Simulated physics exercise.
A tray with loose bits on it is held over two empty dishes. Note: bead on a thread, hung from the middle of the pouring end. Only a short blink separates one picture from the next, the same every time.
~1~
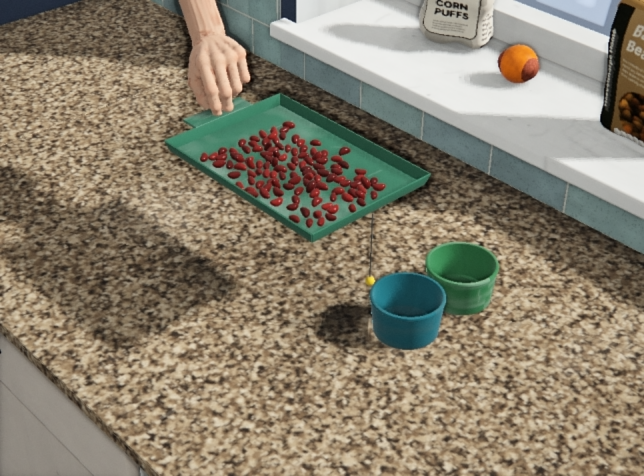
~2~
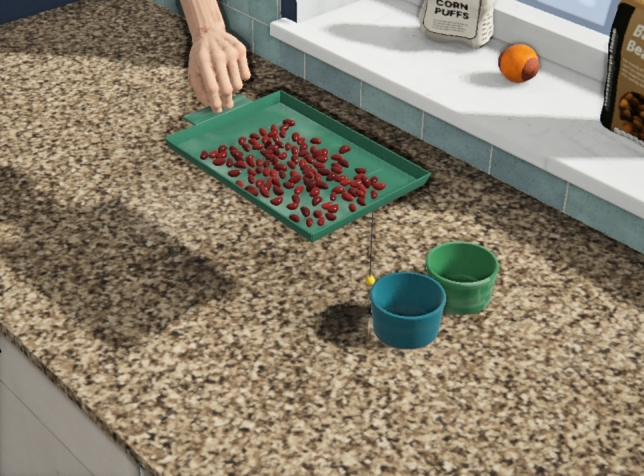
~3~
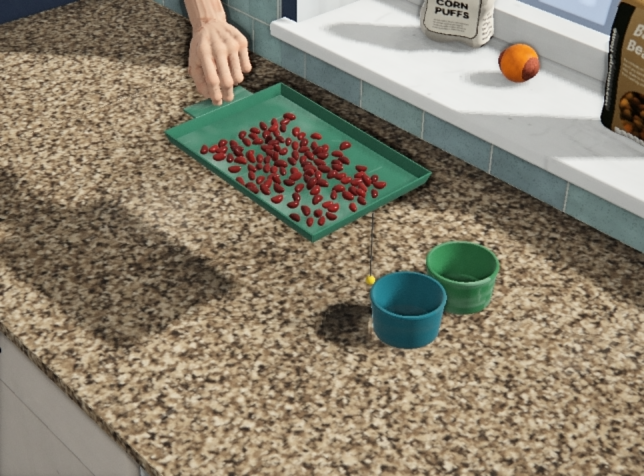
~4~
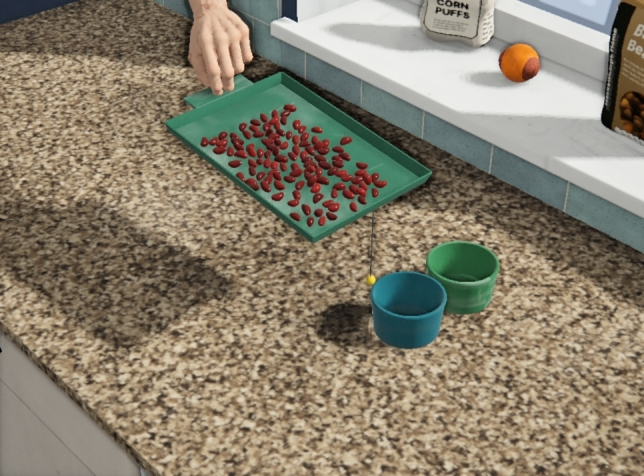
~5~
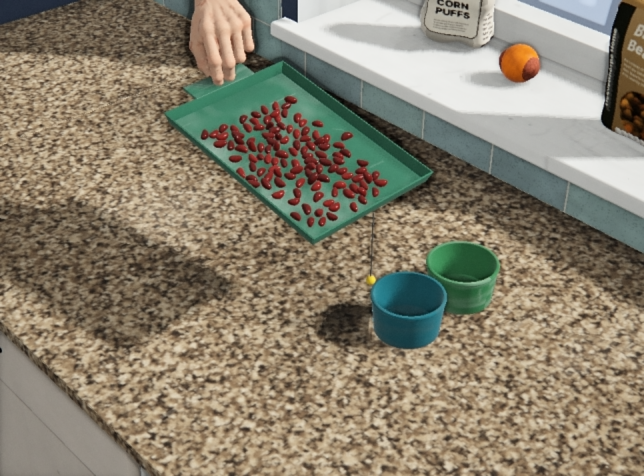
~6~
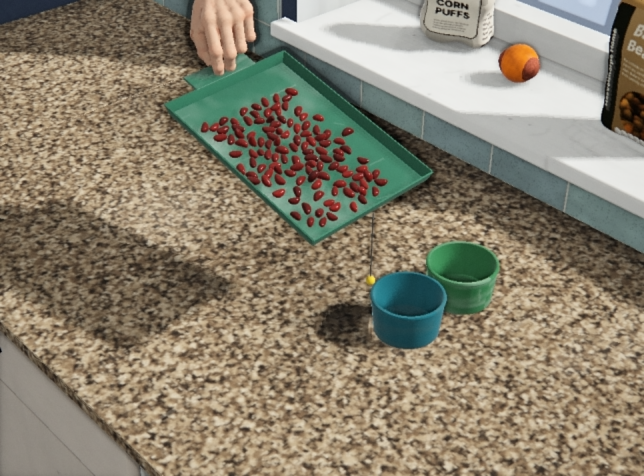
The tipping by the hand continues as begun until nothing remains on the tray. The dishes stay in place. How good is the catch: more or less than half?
Most of it finds no dish.
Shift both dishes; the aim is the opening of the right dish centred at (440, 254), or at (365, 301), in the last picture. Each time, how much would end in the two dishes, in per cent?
Near 0 % and 60 %.
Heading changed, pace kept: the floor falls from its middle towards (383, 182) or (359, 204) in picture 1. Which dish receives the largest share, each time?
Place one gives the leftmost dish, place two gives the leftmost dish.
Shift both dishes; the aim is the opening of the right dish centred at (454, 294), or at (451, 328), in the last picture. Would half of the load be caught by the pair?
For the two tries in order: Not as much as half, not as much as half.
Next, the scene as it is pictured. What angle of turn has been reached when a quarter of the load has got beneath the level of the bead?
Angle: Close to 90°.
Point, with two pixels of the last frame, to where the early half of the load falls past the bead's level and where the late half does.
First close to (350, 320), next close to (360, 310).
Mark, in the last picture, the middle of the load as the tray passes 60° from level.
The load is centred near (332, 181).
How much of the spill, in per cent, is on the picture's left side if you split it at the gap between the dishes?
Left portion: Around 100 %.
Shortly afterwards, tray tipped steeply; all but a few on the tray; only a few in the air.
Next, tray tipped right over; a little on the tray; a little in the left dish; near two thirds outside both; near a quarter in the air.
Some moments later, tray tipped past a quarter turn; a little in the left dish; the bulk outside both.
In the end, tray tipped past a quarter turn; a little in the left dish; none at all in the right dish; the bulk outside both.
